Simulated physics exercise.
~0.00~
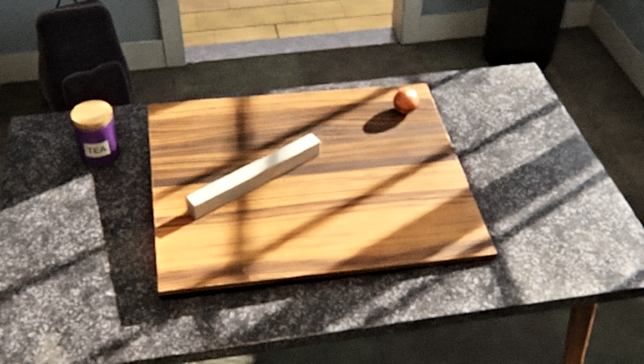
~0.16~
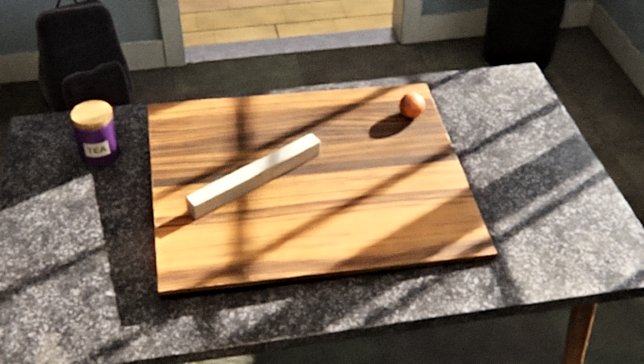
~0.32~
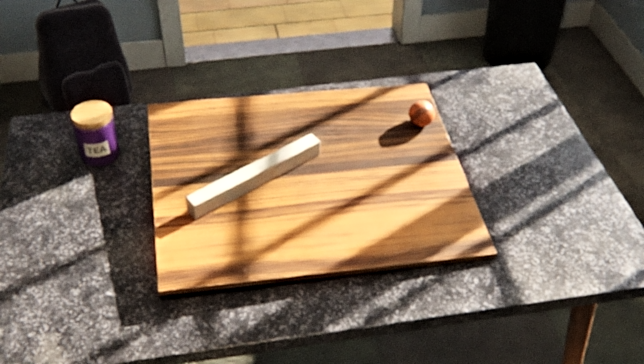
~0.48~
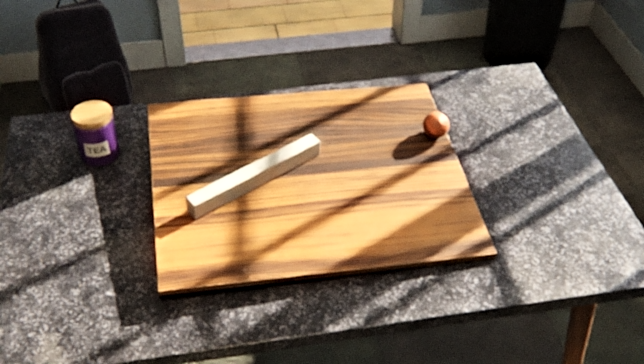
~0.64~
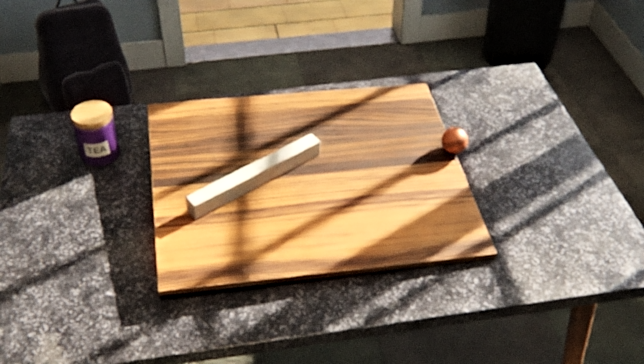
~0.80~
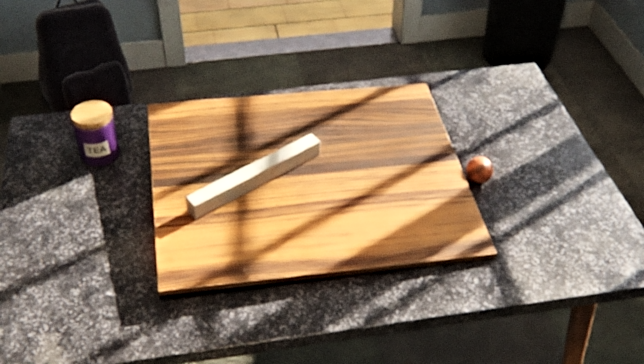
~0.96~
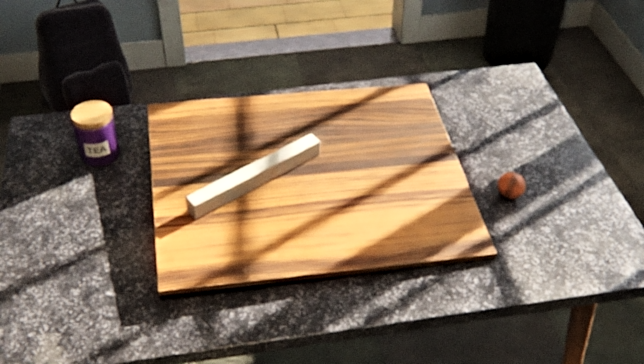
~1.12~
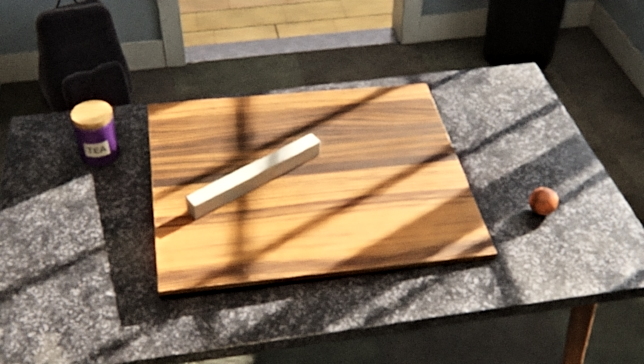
On a speckled grey table in a sunlit room, seen from above at an angle, a striped wooden board lies crossed by slanting shadows. A pale bar rests diagonally on the board, a purple tea jar with a wooden lid stands to its left, and an orange-brown ball sits near the far right corner. The ball rolls toward the right and slightly nearer, clear of the bar. It reaches the board's right edge, goes over it and drops onto the grey tabletop. It keeps rolling right and nearer, ending on the table well beyond the board, while the jar stays in place.
